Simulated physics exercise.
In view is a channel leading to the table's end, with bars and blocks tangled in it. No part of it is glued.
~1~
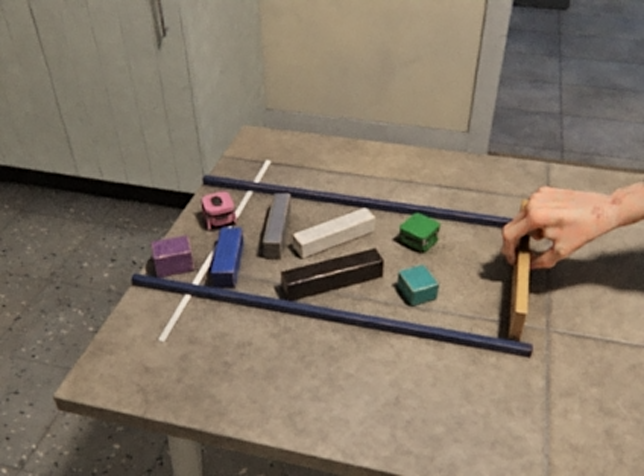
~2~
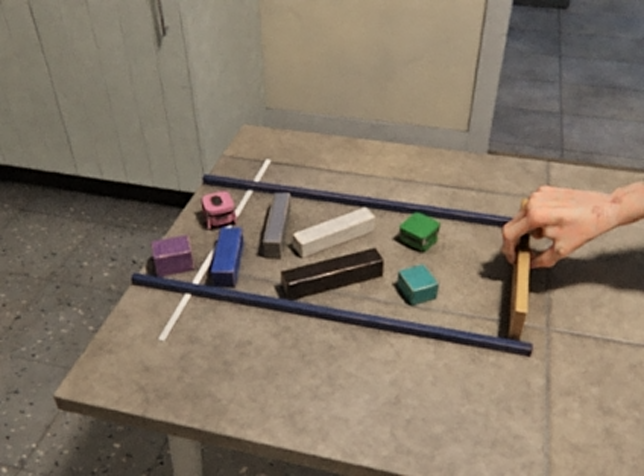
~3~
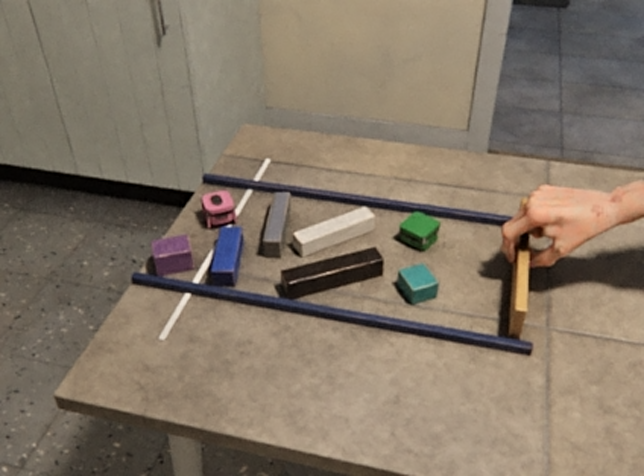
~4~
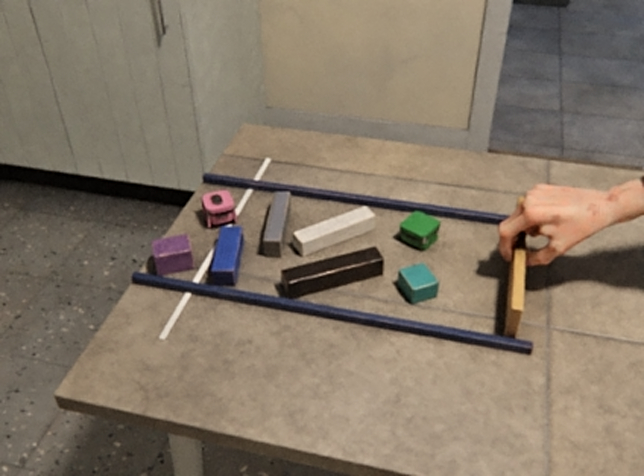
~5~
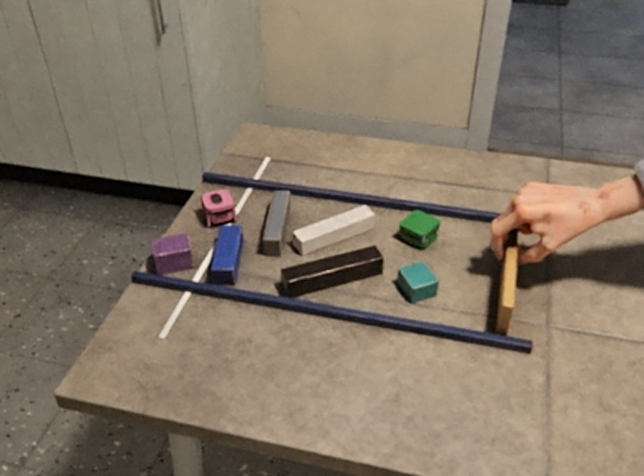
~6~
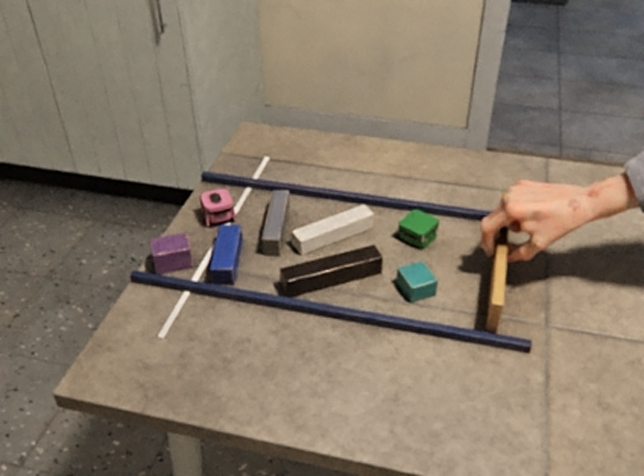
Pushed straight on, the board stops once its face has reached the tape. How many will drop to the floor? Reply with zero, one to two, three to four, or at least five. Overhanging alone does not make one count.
It comes to three to four.
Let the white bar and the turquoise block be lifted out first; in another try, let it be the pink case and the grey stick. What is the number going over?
Tally per try: 2 / 2.
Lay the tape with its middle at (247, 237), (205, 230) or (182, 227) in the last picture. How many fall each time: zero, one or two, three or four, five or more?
Counts as listed: One to two / more than four / five or over.
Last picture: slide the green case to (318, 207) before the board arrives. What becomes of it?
Lab note: It does not drop.
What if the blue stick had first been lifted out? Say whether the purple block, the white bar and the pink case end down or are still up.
The purple block is lost, the white bar survives, the pink case tumbles off.
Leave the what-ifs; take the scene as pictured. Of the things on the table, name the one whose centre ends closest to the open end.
White bar.
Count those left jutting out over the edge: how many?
It's 2.
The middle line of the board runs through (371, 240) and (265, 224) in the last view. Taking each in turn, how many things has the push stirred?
At first I count 4, and then 8.
Early on, none off yet; purple block at rest near (172, 253); pink case at rest near (218, 208); blue stick at rest near (227, 254).
A while later, none off yet; purple block at rest near (172, 253); pink case at rest near (218, 208); blue stick travelled a little near (206, 251).
Finally, the number that fall off is three or four; lost, grey stick, blue stick, pink case and purple block.
